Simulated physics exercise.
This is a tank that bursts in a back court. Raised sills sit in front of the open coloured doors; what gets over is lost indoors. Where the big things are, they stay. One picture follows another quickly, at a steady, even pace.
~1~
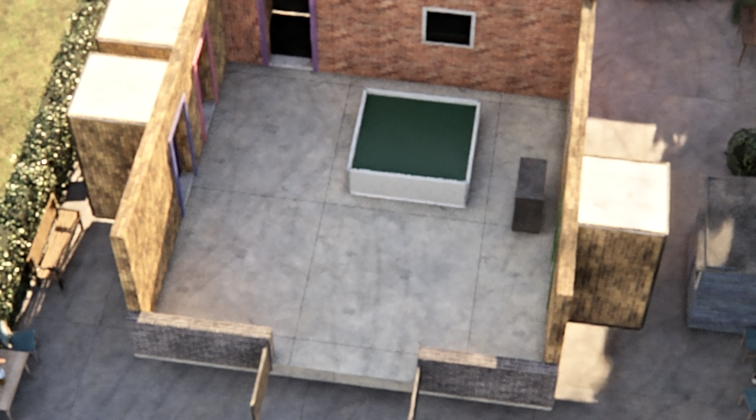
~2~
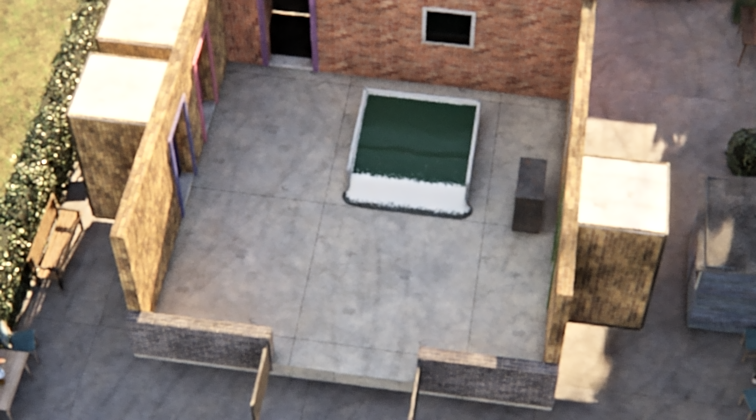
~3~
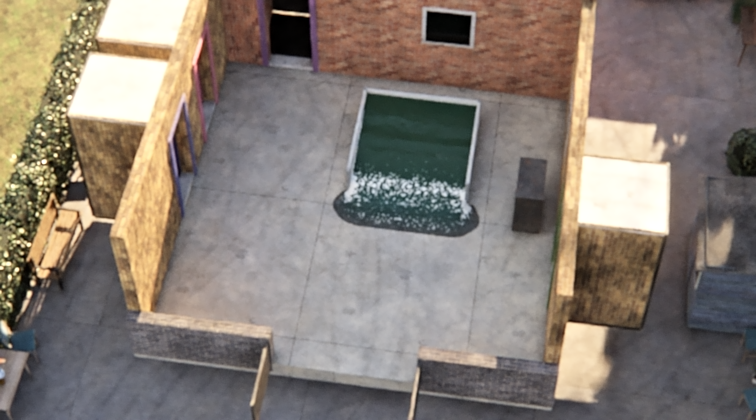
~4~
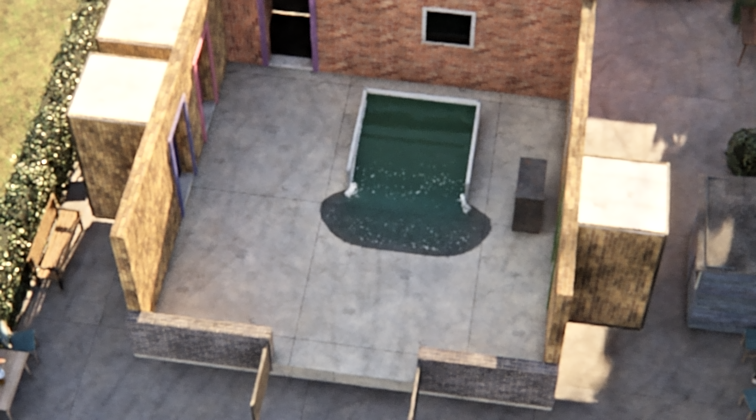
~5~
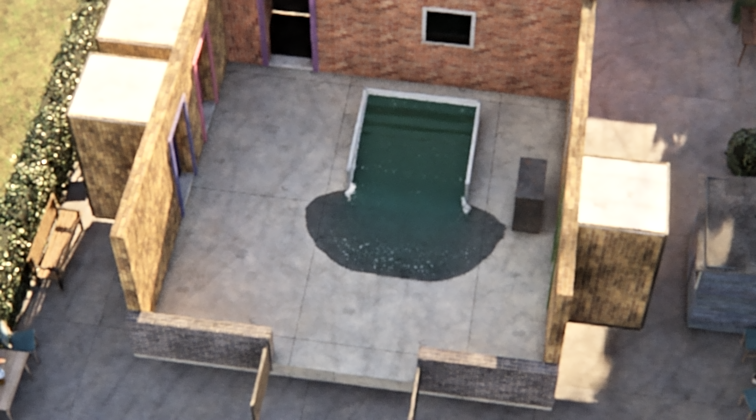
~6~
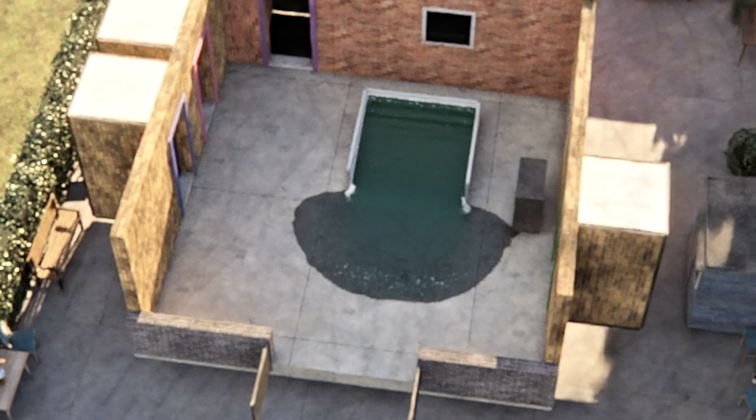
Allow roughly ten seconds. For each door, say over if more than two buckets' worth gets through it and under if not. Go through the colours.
The pink door sees no more than two buckets come in; the purple door sees no more than two buckets come in; the green door sees no more than two buckets come in; the blue door sees no more than two buckets come in.
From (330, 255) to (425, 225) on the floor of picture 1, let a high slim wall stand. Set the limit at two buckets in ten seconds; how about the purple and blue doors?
My guess is the purple door stays within the limit and the blue door exceeds the limit.
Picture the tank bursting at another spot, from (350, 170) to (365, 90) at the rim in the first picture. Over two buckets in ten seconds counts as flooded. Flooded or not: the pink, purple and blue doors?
The pink door tops the limit, the purple door tops the limit, and the blue door tops the limit.
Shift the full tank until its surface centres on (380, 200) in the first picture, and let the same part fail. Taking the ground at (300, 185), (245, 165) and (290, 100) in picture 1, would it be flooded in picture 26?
Taking the three spots in turn, I'd say spared, then spared, then spared.
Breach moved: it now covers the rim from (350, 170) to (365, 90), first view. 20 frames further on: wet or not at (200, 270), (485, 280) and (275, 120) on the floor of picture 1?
In turn: Flooded, no water, under water.
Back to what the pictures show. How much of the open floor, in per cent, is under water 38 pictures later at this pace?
Close to 60 in a hundred, I think.
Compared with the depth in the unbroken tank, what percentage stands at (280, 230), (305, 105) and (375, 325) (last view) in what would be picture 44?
First spot 2 %, second 0 %, third 12 %.
A moment on, water covers 40 % of the floor; the pink door not reached, the purple door not reached, the green door not reached, the blue door not reached.
Next, water covers 45 % of the floor; the pink door not reached, the purple door not reached, the green door wet at the sill, nothing in, the blue door not reached.
Then, water covers 50 % of the floor; the pink door not reached, the purple door not reached, the green door wet at the sill, nothing in, the blue door not reached.
Later, water covers 60 % of the floor; the pink door not reached, the purple door not reached, the green door wet at the sill, nothing in, the blue door wet at the sill, nothing in.
In the end, water covers 65 % of the floor; the pink door not reached, the purple door not reached, the green door under two buckets in, the blue door wet at the sill, nothing in.
